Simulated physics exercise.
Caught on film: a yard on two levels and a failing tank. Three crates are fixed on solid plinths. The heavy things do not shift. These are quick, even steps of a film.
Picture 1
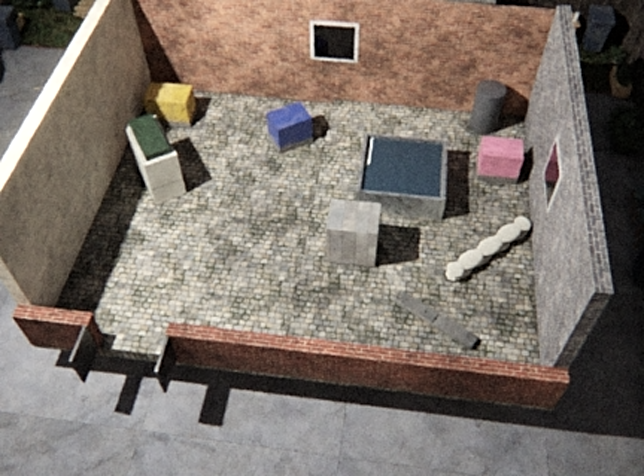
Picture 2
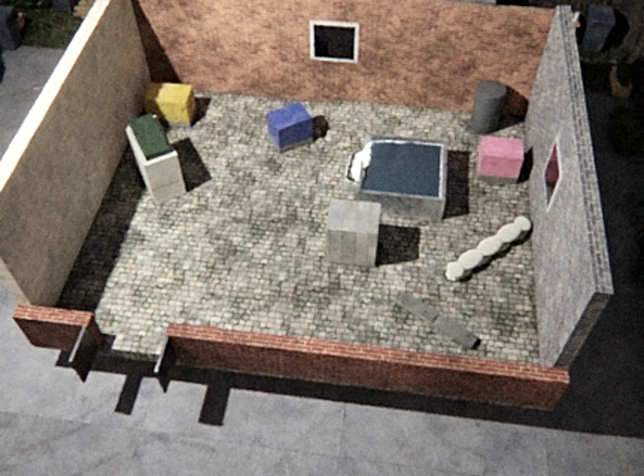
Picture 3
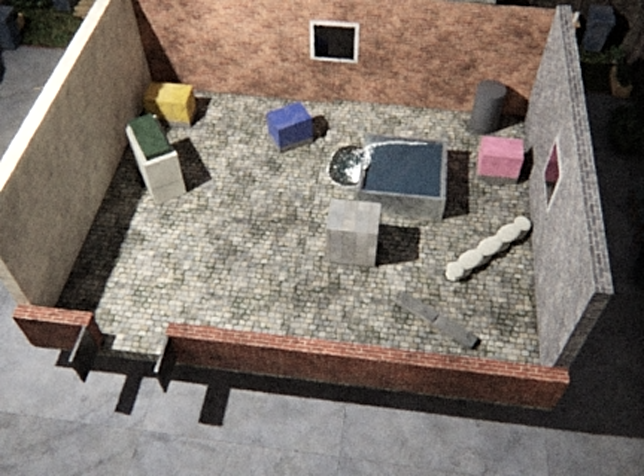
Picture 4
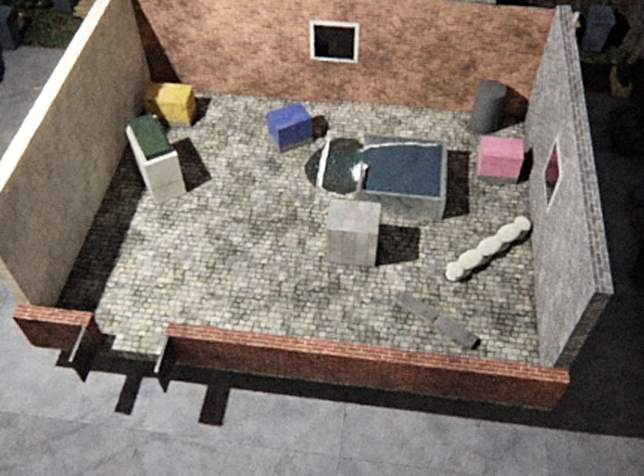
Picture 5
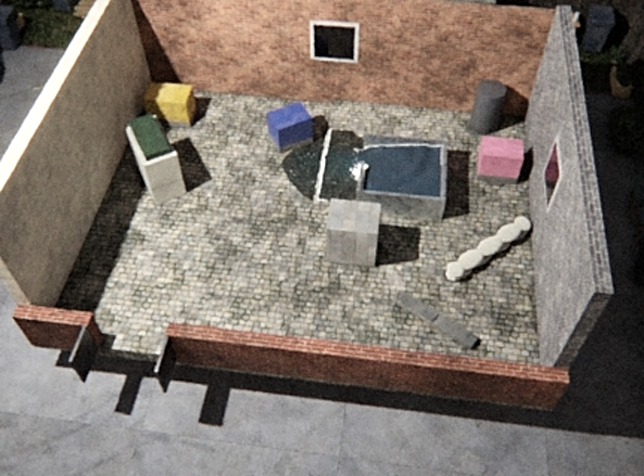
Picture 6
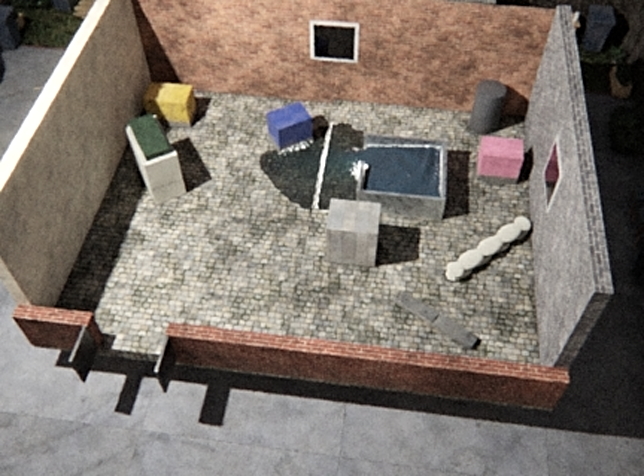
Walled cobbled yard with coloured blocks, water pouring from the left side of a grey tank and spreading left across the paving.
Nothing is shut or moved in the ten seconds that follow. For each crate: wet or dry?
One by one: The pink crate escapes dry; the yellow crate escapes dry; the blue crate is wetted.
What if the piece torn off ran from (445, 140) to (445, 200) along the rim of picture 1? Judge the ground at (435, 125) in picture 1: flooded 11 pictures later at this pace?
At that place: Awash.
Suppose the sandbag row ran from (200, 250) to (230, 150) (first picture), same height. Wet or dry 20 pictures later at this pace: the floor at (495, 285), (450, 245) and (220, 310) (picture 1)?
One after the other: Dry, free of water, wet.
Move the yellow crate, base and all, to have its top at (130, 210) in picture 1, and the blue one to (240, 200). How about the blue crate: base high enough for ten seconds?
One by one: The blue crate stays dry.
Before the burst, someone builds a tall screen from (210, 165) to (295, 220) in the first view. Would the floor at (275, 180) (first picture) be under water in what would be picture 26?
At that place: Awash.
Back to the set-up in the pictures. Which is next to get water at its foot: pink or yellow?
The yellow-painted one.
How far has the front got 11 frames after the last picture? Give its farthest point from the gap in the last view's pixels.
Close to (146, 142).
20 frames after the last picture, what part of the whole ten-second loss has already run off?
Roughly 0 per cent.
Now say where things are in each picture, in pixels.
The water tank at (403, 168) is whole and still, in the first frame.
Water pours out at (365, 163) and has run to (358, 153), in the second frame.
Water pours out at (365, 163) and has run to (331, 171), in the third frame.
The front is at (310, 163), out from the gap at (365, 163), in the fourth frame.
The front is at (288, 160), out from the gap at (365, 163), in the fifth frame.
Water pours out at (365, 163) and has run to (265, 160), in the sixth frame.
A moment on, water covers 10 % of the floor; the pink crate not reached, the yellow crate not reached, the blue crate water round its plinth.
Next, water covers 20 % of the floor; the pink crate not reached, the yellow crate not reached, the blue crate water round its plinth.
Then, water covers 30 % of the floor; the pink crate not reached, the yellow crate water round its plinth, the blue crate water round its plinth.
Later, water covers 45 % of the floor; the pink crate not reached, the yellow crate water round its plinth, the blue crate water round its plinth.
In the end, water covers 55 % of the floor; the pink crate stayed above the water, the yellow crate stayed above the water, the blue crate was topped.
